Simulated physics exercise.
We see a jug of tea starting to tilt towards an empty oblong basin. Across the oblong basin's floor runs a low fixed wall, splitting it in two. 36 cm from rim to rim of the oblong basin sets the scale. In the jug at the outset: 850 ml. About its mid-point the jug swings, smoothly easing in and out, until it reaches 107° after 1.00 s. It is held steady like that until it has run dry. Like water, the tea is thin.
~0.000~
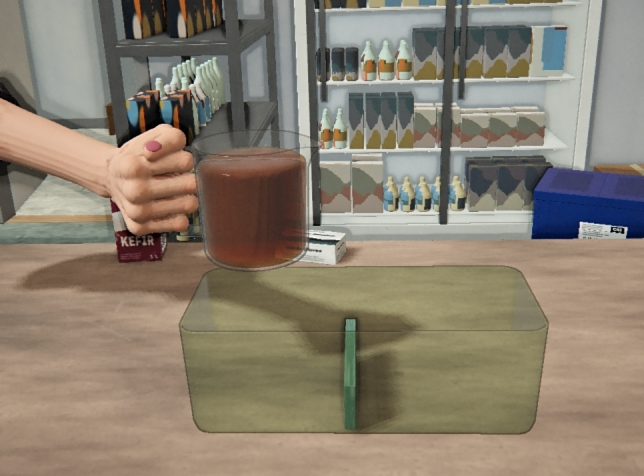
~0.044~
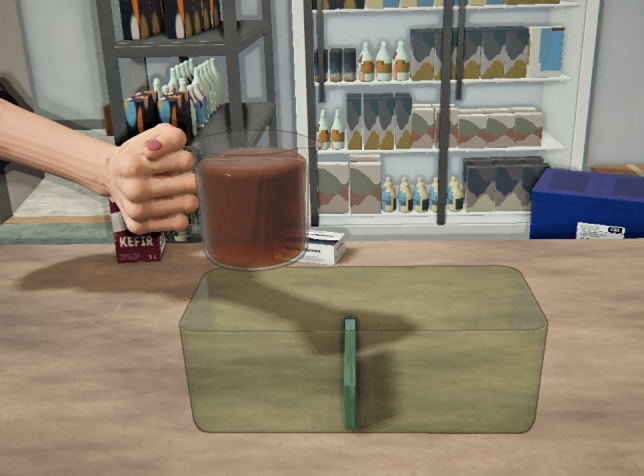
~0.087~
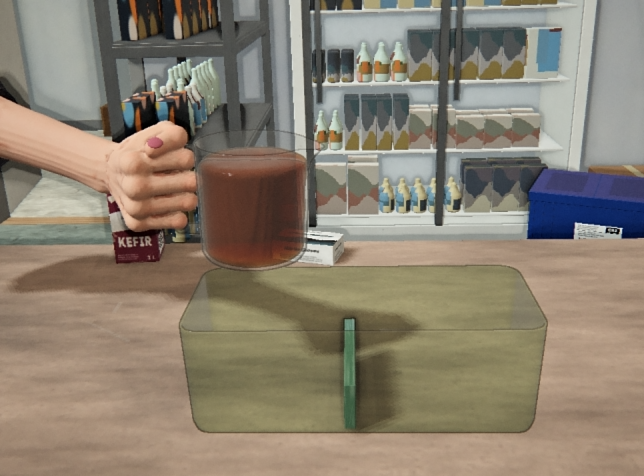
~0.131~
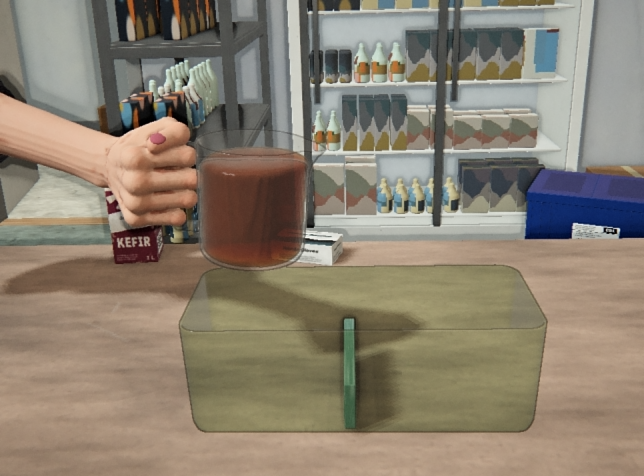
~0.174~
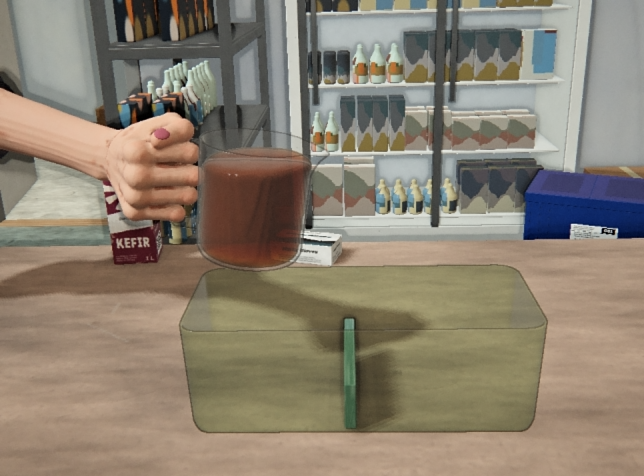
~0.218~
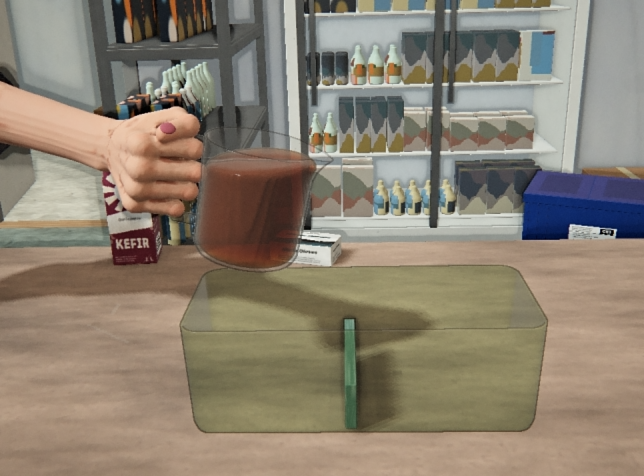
In this clip, a hand at the left holds a clear jug of reddish-brown tea above an empty, see-through green basin with an upright divider, and gradually tilts the jug slightly to the right.
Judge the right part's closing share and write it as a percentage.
I would judge it at 86 per cent.
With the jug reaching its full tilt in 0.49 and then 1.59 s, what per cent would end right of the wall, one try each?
85 in a hundred, followed by 90 in a hundred.
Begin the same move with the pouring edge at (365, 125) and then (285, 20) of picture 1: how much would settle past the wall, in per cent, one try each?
Some 100 and 85 per cent, in that order.
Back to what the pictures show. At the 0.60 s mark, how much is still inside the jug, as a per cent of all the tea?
Roughly 76 percent.
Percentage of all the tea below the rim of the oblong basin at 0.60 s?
Near 8 in a hundred.
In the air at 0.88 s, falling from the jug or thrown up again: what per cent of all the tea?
About 12 per cent.
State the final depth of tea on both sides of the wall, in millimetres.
About 4 mm left, about 28 mm right.
After 0.60 s the tilt is 71° and 76 per cent is still to pour, 0 is left of the wall and 8 right of it.
After 0.88 s the tilt is 104° and 21 per cent is still to pour, 3 is left of the wall and 63 right of it.
After 1.18 s the tilt is 107° and 2 per cent is still to pour, 12 is left of the wall and 85 right of it.
After 1.50 s the tilt is 107° and 0 per cent is still to pour, 14 is left of the wall and 86 right of it.
In the end 14 per cent lies left of the wall, 86 right of it and 0 outside.
